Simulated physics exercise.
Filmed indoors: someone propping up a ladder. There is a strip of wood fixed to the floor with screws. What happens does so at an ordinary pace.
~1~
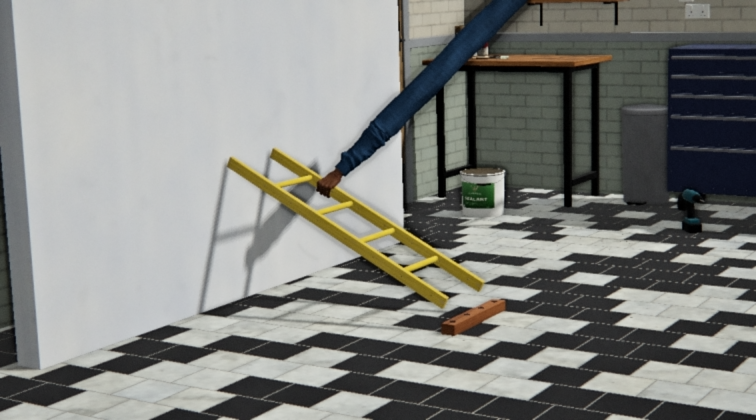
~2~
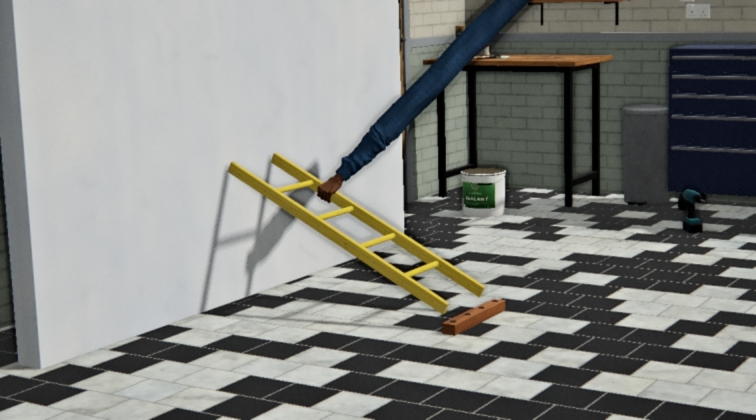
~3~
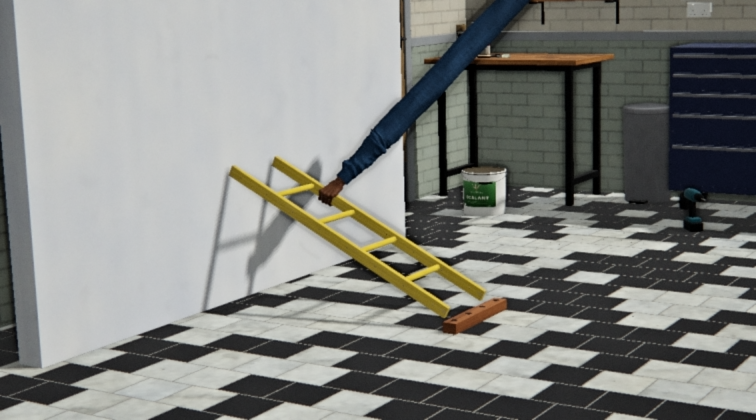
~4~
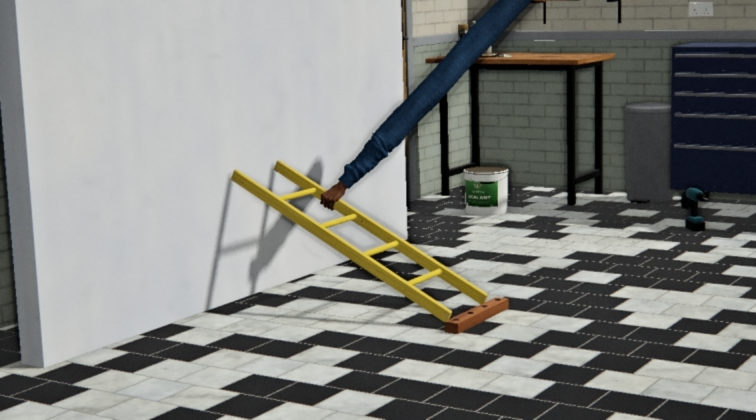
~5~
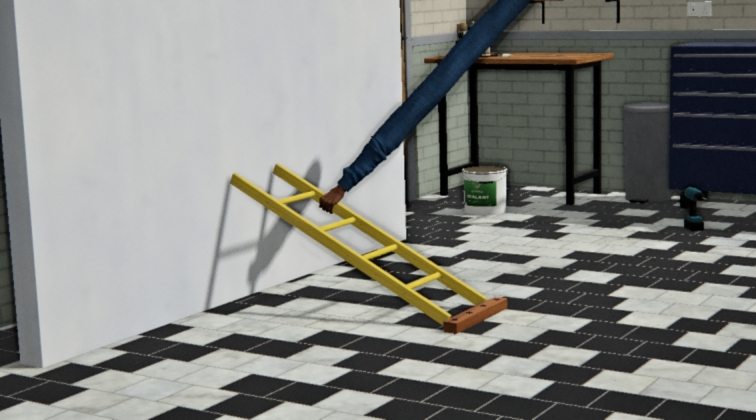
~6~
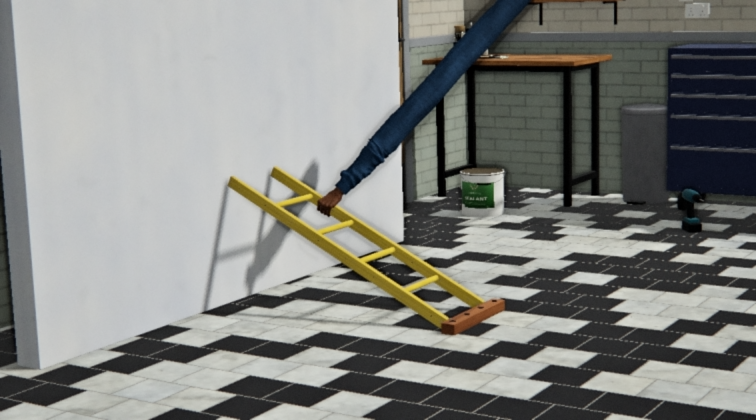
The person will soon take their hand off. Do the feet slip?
It stands.
Then, 0.12 s past the last view, yellow ladder moving near (354, 244).
Then, 0.30 s past the last view, yellow ladder at rest near (354, 244).
Finally, the yellow ladder holds its place, near (354, 244).
